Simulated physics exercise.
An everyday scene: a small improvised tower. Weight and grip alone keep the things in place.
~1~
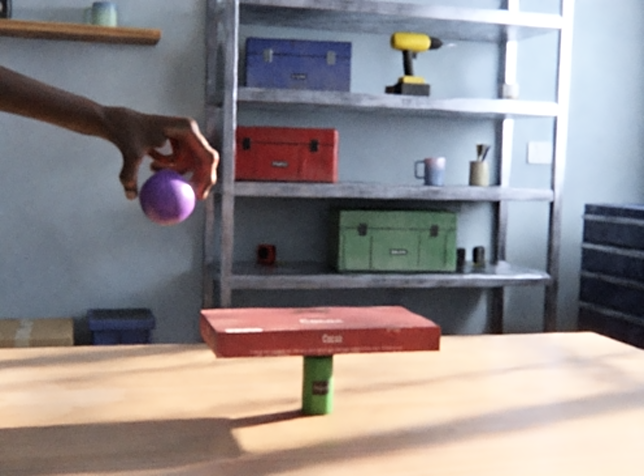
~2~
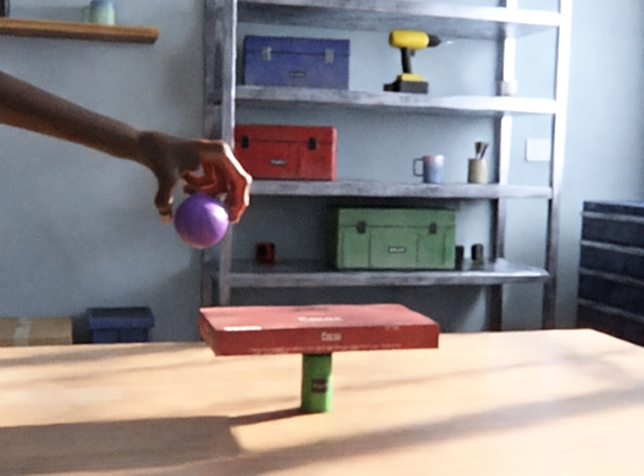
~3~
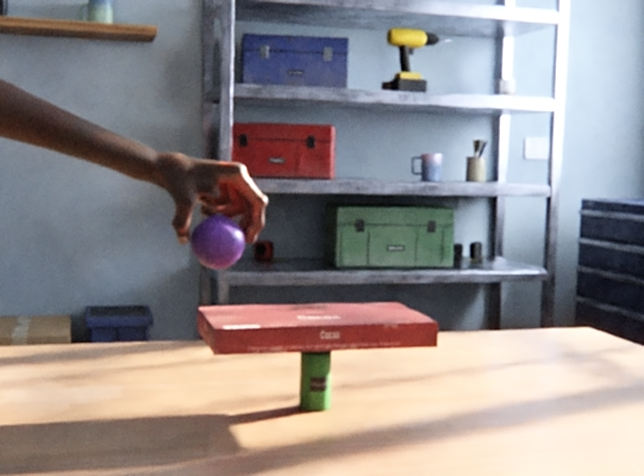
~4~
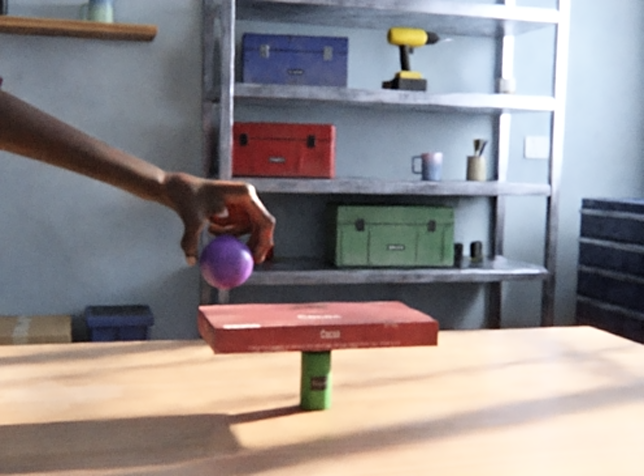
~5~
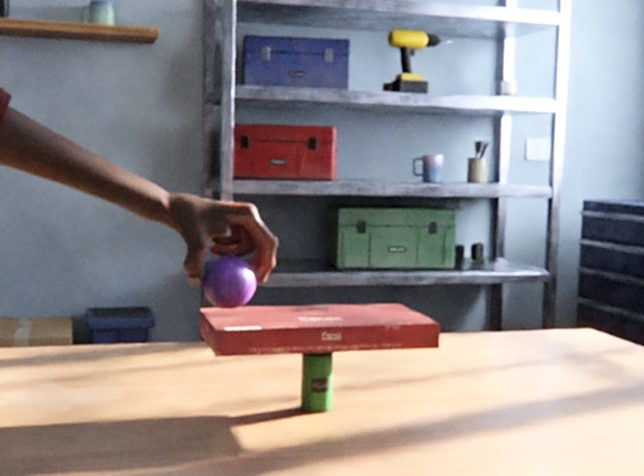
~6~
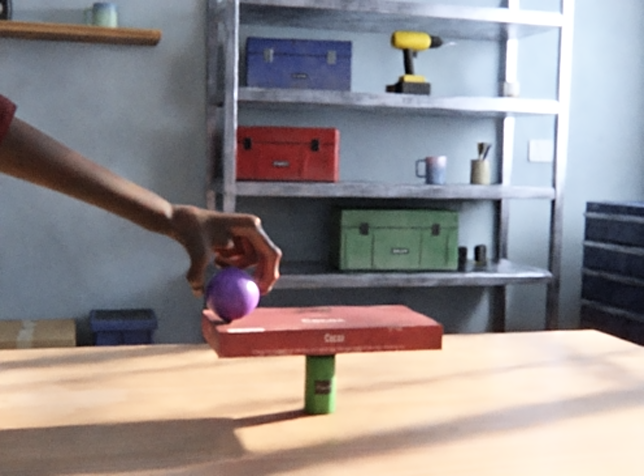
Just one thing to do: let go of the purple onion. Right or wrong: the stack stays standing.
Wrong, it topples.
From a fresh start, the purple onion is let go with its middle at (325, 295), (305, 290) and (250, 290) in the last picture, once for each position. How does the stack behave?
First time it stays put, second time it stays put, third time it falls over.
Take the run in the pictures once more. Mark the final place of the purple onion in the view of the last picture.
Around (155, 396).
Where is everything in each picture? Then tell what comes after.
Coming down; purple onion (167, 197); green shaker (318, 377), in the first frame.
Coming down; purple onion (201, 220); green shaker (317, 375), in the second frame.
Coming down; purple onion (218, 241); green shaker (315, 374), in the third frame.
Coming down; purple onion (226, 261); green shaker (316, 373), in the fourth frame.
Coming down; purple onion (229, 281); green shaker (317, 375), in the fifth frame.
In place under the hand; purple onion (232, 294); green shaker (320, 377), in the sixth frame.
Then, 0.40 s on from there, purple onion now fallen; red packet turned 46° from how it was put.
Then, 0.50 s on from there, red packet turned 44° from how it was put.
Then, 0.70 s on from there, red packet turned 32° from how it was put.
In the end, fallen, purple onion; moved from the start, red packet; green shaker unmoved. At the end, from the last picture's camera, purple onion near (155, 396). The stack comes apart.
